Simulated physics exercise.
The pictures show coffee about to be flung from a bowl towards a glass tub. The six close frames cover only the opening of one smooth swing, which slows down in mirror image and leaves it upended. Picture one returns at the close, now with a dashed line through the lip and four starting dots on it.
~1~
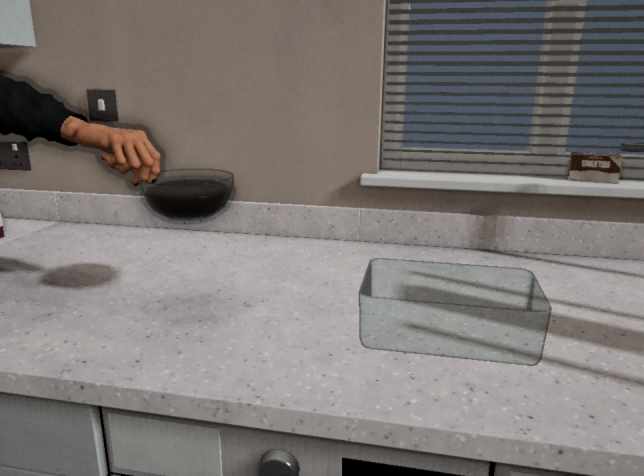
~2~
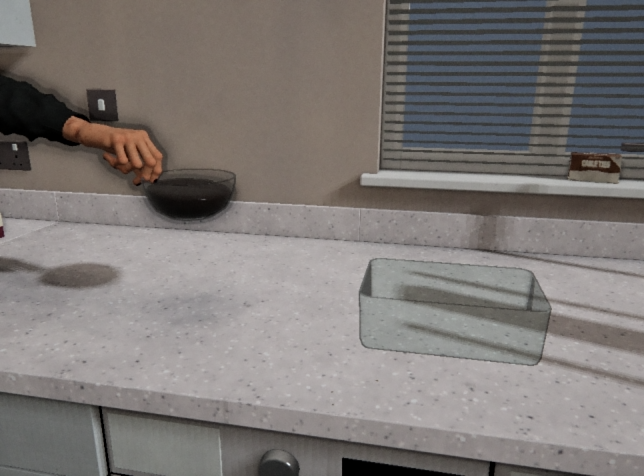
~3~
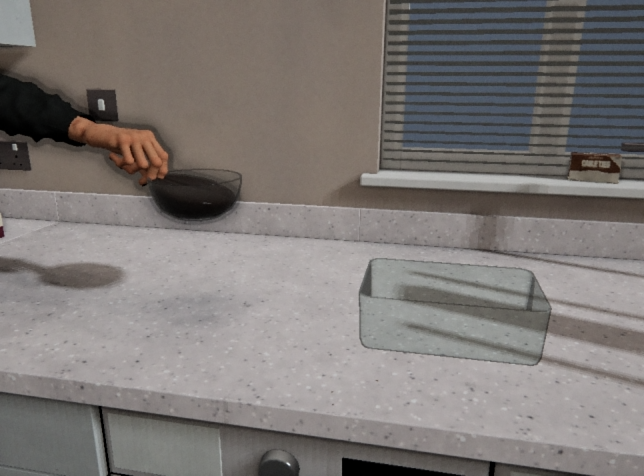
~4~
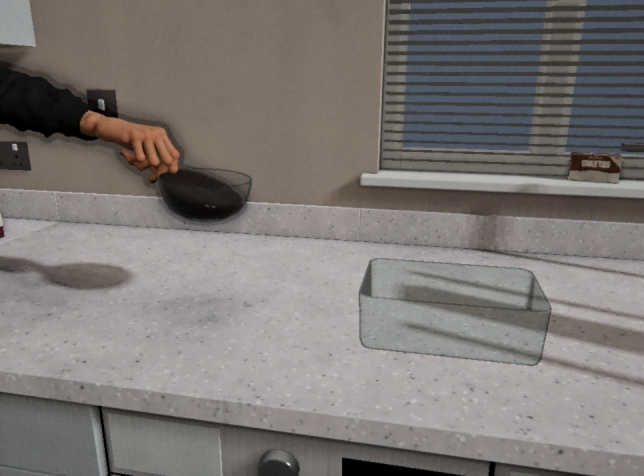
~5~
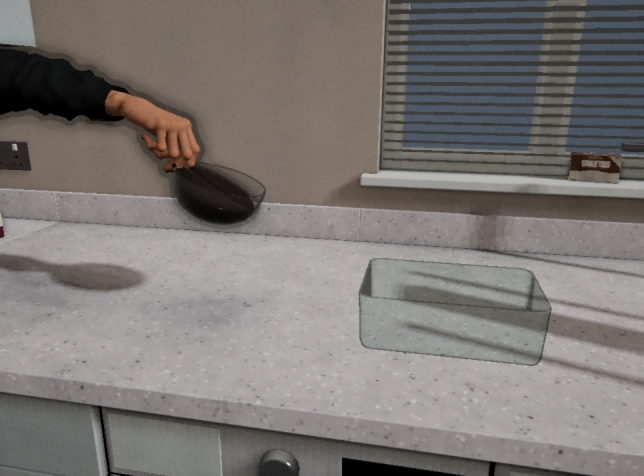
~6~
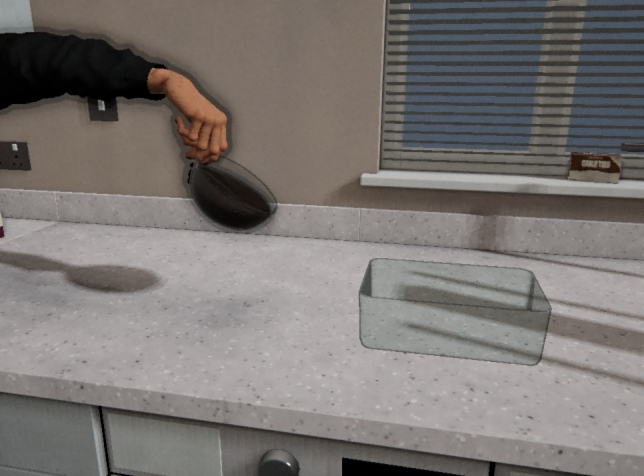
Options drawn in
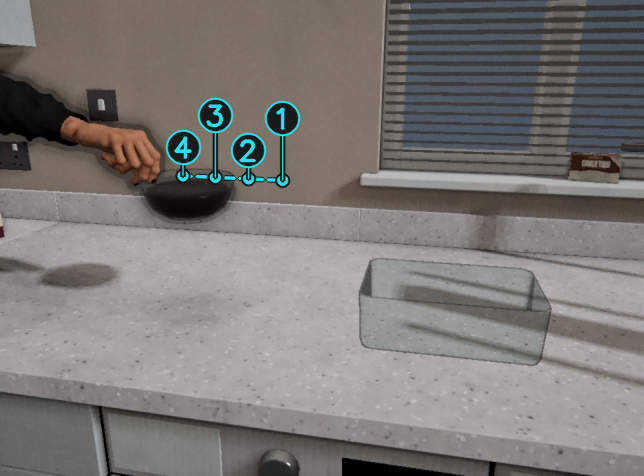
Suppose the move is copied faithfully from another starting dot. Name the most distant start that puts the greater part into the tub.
Place 1 just does it.
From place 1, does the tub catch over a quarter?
Yes, it does.
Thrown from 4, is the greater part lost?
Yes, that goes wrong.
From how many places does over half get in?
One of the four.
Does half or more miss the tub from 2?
Yes, that goes wrong.
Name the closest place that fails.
It is 2.
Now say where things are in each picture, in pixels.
Upright, lip at (229, 178); tub from (360, 344) to (540, 363); nothing has left yet, in the first frame.
Upright, lip at (231, 178); nothing has left yet, in the second frame.
Upright, lip at (237, 178); nothing has left yet, in the third frame.
Tipped about 4°, lip at (248, 181); coffee is over the rim, down to (171, 173), in the fourth frame.
Tipped about 17°, lip at (262, 193); coffee is over the rim, down to (176, 170), in the fifth frame.
Tipped about 37°, lip at (274, 210); coffee is over the rim, down to (192, 182), in the sixth frame.
In cyan, 1 at (282, 180); 2 at (248, 178); 3 at (215, 177); 4 at (183, 175).
If 1 is chosen, about 74 % lands in the tub, 17 % falls short and 9 % goes beside or beyond.
If 2 is chosen, about 14 % lands in the tub, 80 % falls short and 6 % goes beside or beyond.
If 3 is chosen, about 0 % lands in the tub, 98 % falls short.
If 4 is chosen, about 0 % lands in the tub, 100 % falls short.
